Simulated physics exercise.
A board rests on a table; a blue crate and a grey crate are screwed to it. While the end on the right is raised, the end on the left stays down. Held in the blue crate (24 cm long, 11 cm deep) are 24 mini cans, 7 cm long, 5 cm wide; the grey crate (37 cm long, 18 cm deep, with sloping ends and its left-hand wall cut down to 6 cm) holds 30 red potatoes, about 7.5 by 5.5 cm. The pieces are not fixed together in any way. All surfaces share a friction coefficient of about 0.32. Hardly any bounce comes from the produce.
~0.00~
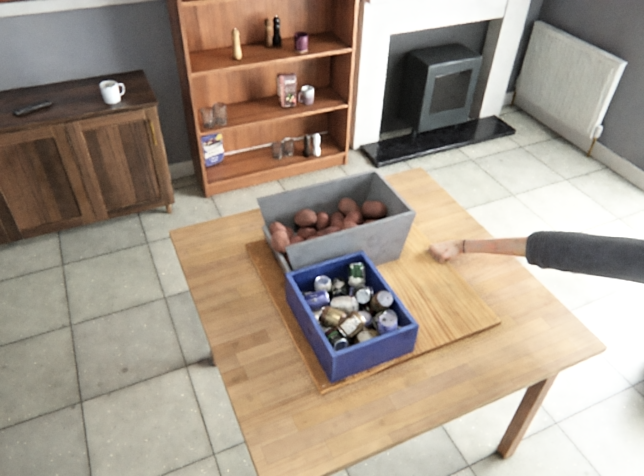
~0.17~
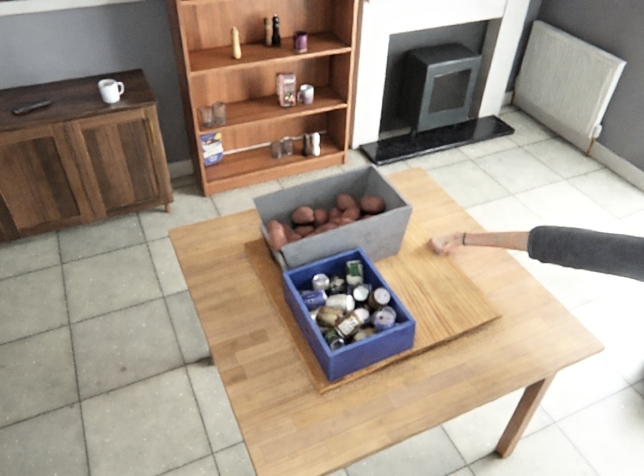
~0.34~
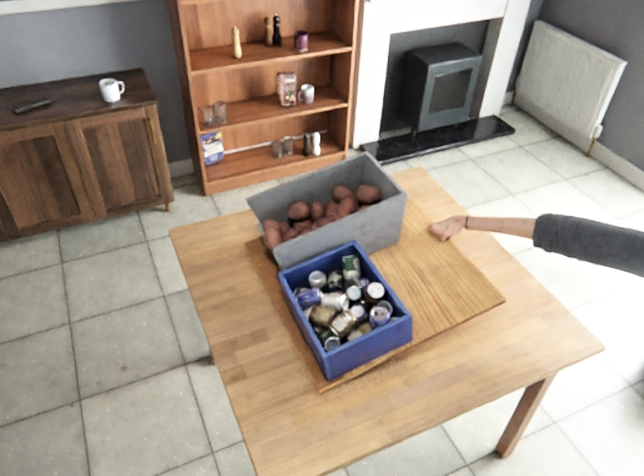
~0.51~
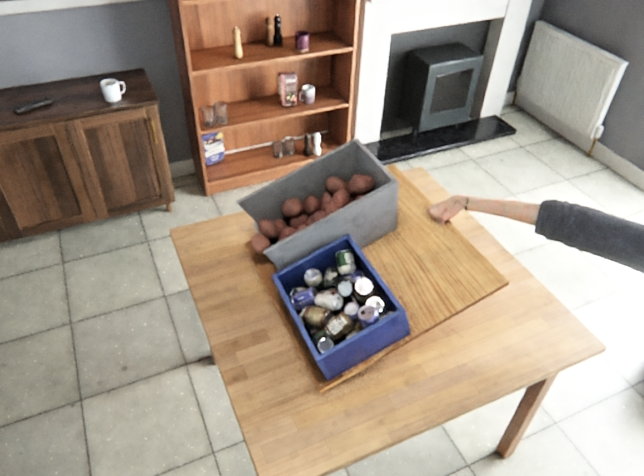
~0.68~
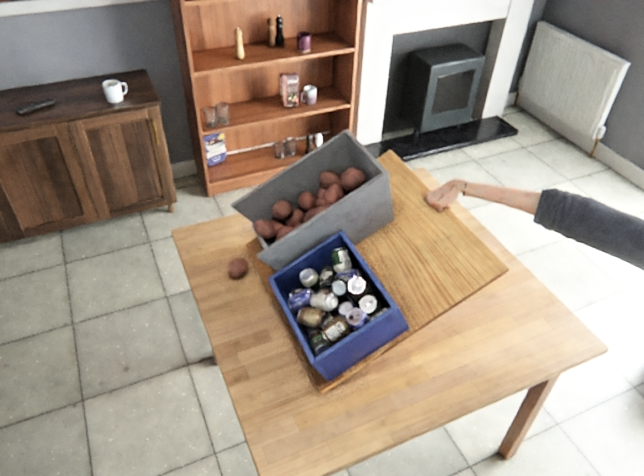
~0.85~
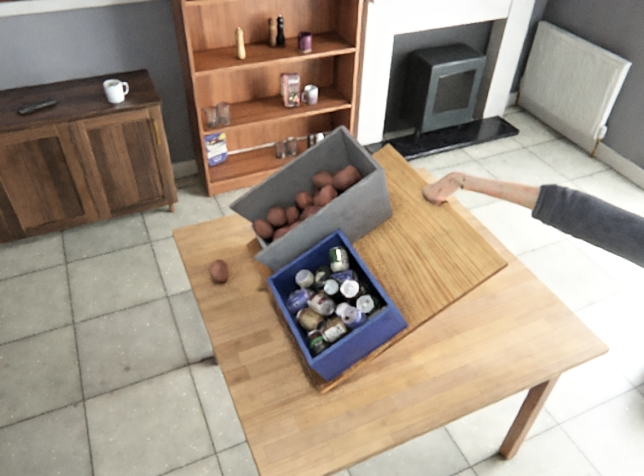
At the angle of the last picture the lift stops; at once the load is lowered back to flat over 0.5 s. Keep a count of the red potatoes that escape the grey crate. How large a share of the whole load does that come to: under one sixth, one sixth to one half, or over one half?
Over five sixths remain.
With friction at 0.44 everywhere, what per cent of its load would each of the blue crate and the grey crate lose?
In that case the blue crate sheds 0 per cent, while the grey crate sheds 10 per cent.
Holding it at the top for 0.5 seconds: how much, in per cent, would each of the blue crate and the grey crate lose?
With that change, blue crate sheds 0 percent and grey crate sheds 0 percent.
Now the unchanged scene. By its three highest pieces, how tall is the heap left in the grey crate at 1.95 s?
Roughly 12 centimetres.
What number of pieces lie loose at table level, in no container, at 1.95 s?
The number is some 0.
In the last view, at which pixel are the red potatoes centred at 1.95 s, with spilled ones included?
Centred roughly at (326, 241).
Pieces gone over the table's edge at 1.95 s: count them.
Estimate - about 1 in total.
After 1.03 s, tilt 20°; the blue crate has all 24 and the grey crate is down by 1 of 30.
After 1.25 s, tilt 3°; the blue crate has all 24 and the grey crate is down by 1 of 30.
After 1.56 s, tilt 0°; the blue crate has all 24 and the grey crate is down by 1 of 30.
Final count (at 1.95 s), the blue crate has all 24 and the grey crate is down by 1 of 30. Asked share, 1 of 30, 3 per cent.
